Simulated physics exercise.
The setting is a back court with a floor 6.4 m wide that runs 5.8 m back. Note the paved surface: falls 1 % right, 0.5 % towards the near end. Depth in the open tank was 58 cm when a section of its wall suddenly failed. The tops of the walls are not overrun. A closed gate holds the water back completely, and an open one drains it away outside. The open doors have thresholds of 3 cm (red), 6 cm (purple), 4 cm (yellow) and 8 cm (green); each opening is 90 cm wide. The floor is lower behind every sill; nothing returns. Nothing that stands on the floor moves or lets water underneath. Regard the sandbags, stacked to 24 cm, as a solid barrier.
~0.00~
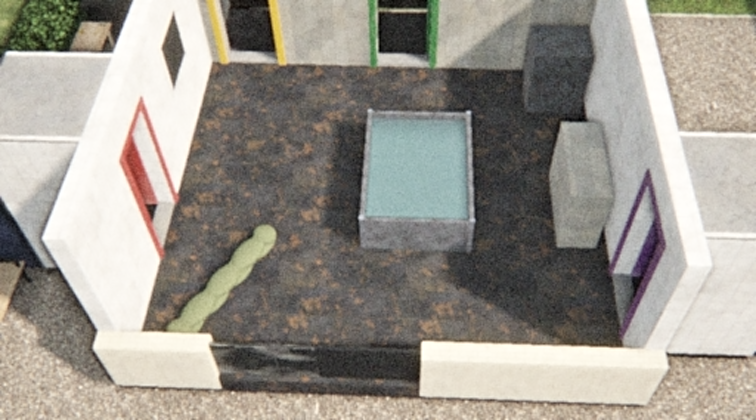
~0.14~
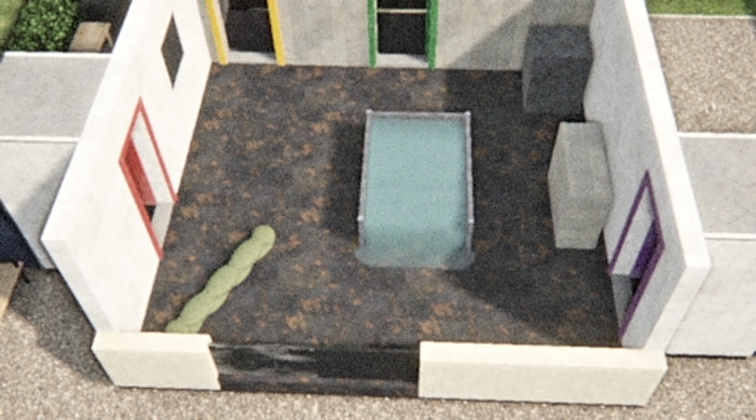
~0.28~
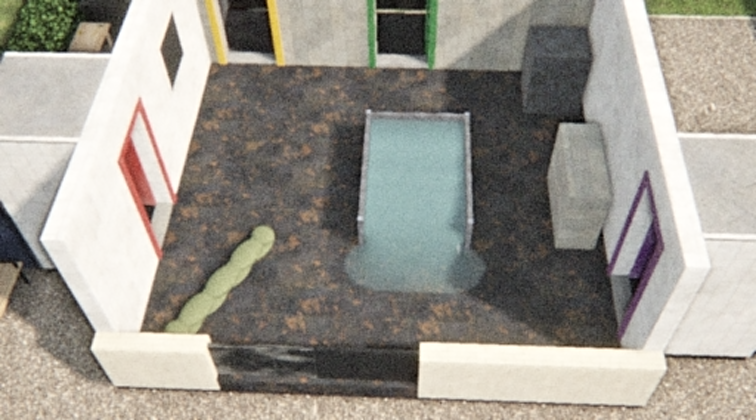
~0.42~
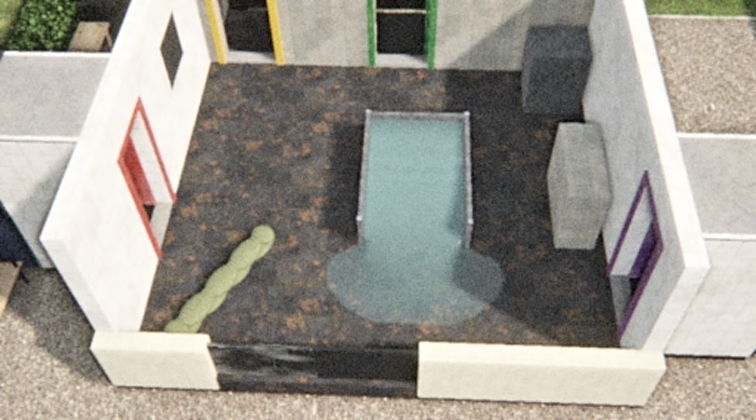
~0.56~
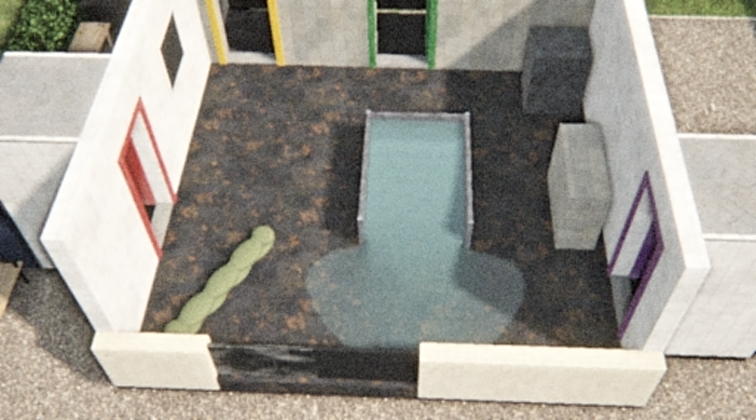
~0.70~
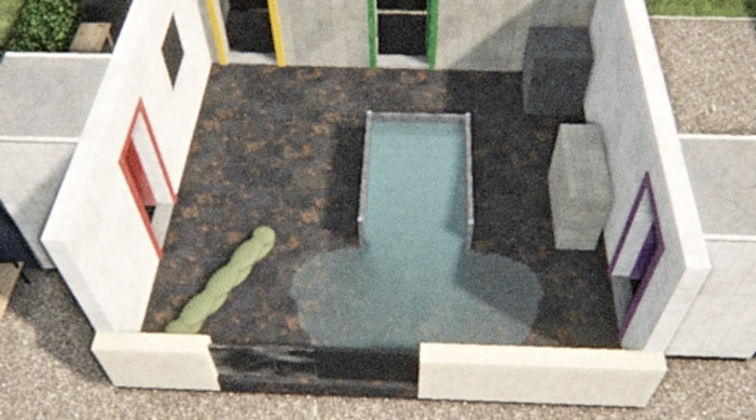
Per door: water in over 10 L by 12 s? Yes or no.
Red door no, purple door yes, yellow door no, green door no.
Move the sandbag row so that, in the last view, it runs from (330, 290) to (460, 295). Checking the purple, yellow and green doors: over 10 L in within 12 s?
Against that limit: Purple over, yellow not over, green not over.
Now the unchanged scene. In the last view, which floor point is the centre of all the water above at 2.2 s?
Its balance point lies near (417, 289).
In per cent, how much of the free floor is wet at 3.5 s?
Close to 40 in a hundred.
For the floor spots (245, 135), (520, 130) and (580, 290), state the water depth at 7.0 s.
Depth readings in turn - 2, 4, 10 cm.
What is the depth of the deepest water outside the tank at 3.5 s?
Peak depth: Approx. 25 cm.
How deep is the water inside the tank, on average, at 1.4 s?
I'd put the mean depth near 30 centimetres.
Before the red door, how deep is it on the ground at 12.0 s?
Average: ~ 0.5 cm.
After 1.4 s water covers 20 % of the floor and is deepest (36 cm) near (409, 371); red door not reached, purple door not reached, yellow door not reached, green door not reached.
After 2.2 s water covers 25 % of the floor and is deepest (38 cm) near (620, 380); red door not reached, purple door 11 cm at the sill, 0 L in, yellow door not reached, green door not reached.
After 3.5 s water covers 40 % of the floor and is deepest (25 cm) near (620, 380); red door 2 cm at the sill, 0 L in, purple door 16 cm at the sill, 51 L in, yellow door not reached, green door not reached.
After 7.0 s water covers 80 % of the floor and is deepest (12 cm) near (620, 380); red door 1 cm at the sill, 0 L in, purple door 11 cm at the sill, 155 L in, yellow door not reached, green door 4 cm at the sill, 0 L in.
After 12.0 s water covers 90 % of the floor and is deepest (12 cm) near (543, 78); red door 0 cm at the sill, 0 L in, purple door 8 cm at the sill, 196 L in, yellow door 3 cm at the sill, 0 L in, green door 3 cm at the sill, 0 L in.
